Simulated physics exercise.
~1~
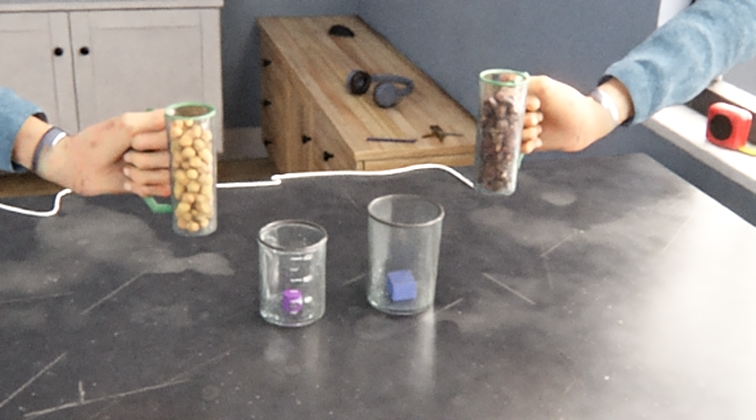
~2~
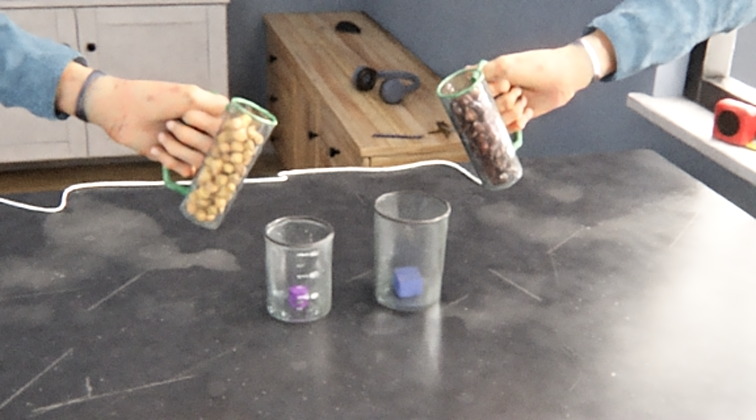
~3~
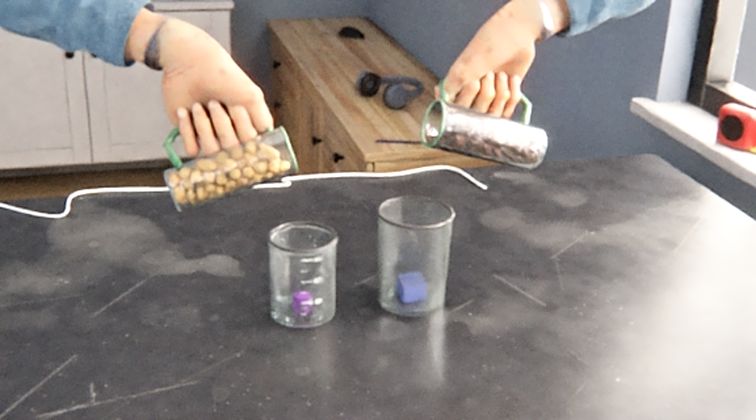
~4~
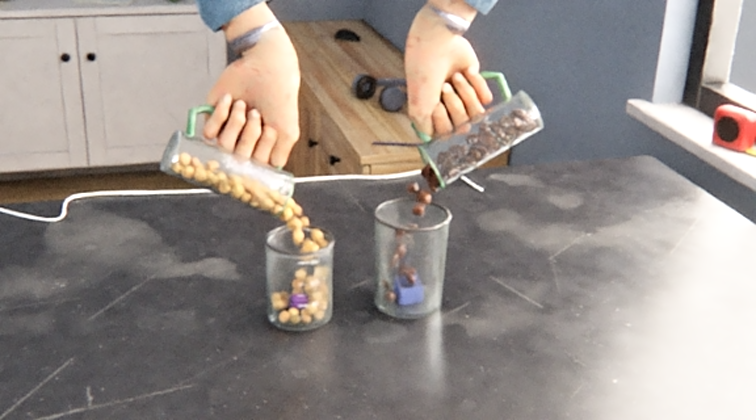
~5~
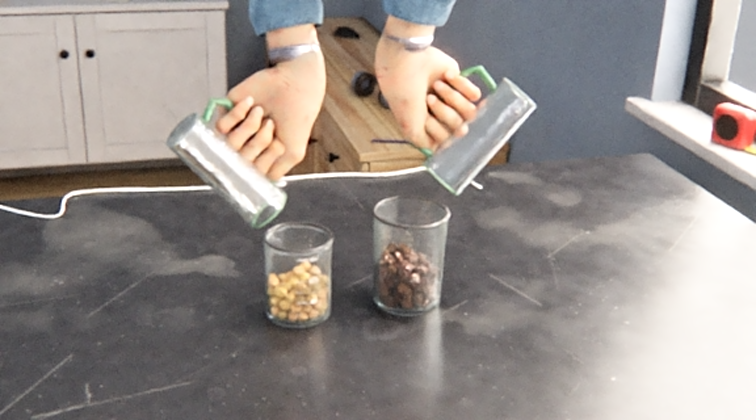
We see two hands tip green-rimmed glass cups over two clear containers, pouring tan, nut-like pieces onto a purple object at left and dark brown pieces onto a blue block at right, until both cups are empty and both objects are buried.
